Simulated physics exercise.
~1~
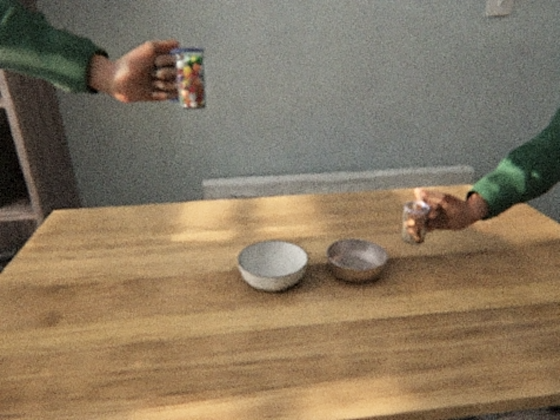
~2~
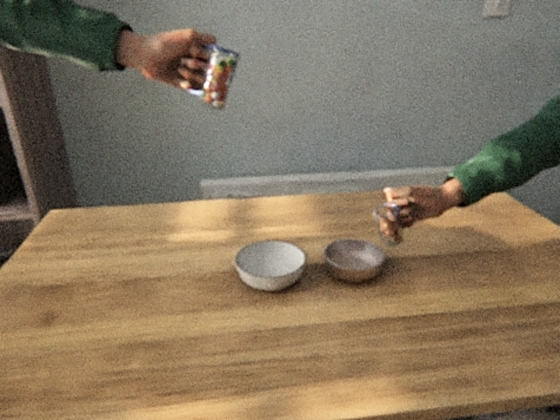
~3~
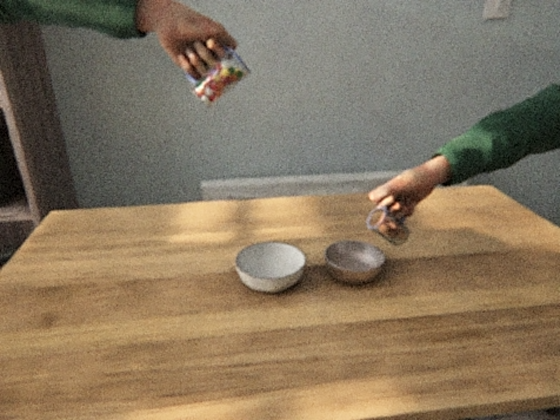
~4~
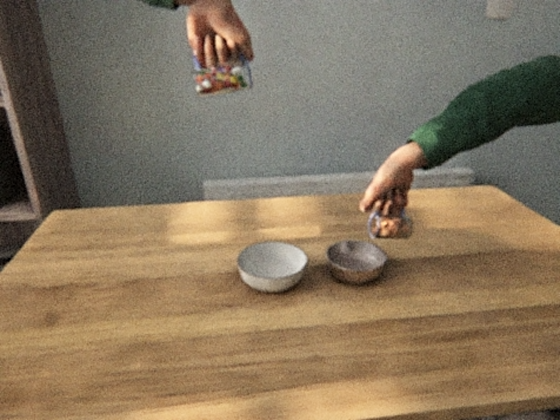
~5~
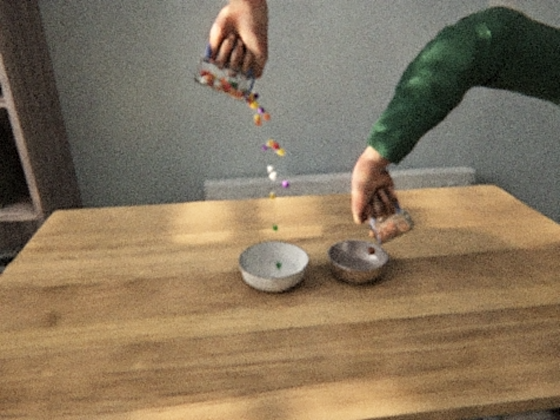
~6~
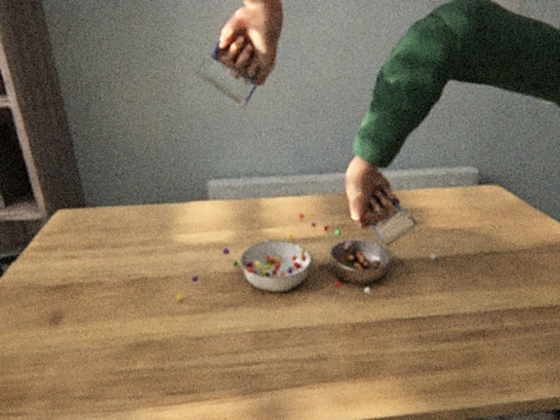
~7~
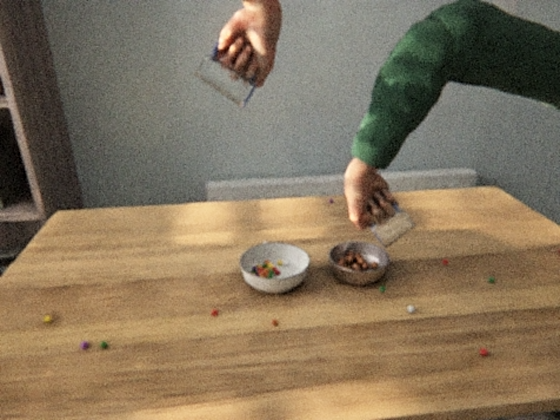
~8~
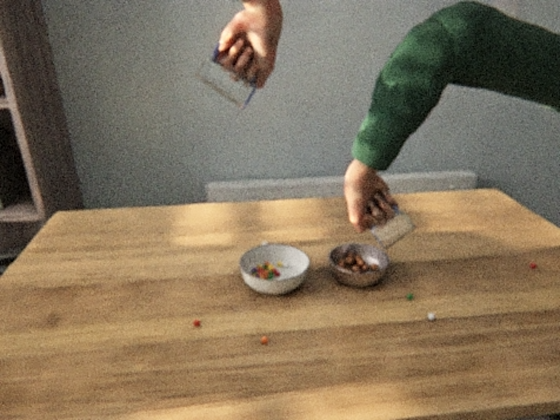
At first, two green-sleeved arms hold clear cups above a wooden table, the left cup of colourful candies held high over a pale bowl and the right cup of brown, nut-like pieces held low near a greyish bowl. Both hands tilt their cups until they lie sideways, with nothing falling yet. Then the left cup spills a long stream of candies, and the right cup tips over close to its bowl. Candies bounce out of the pale bowl and scatter across the table. In the end, both cups are empty, several candies lie outside the left bowl, and the brown pieces all rest in the right one.
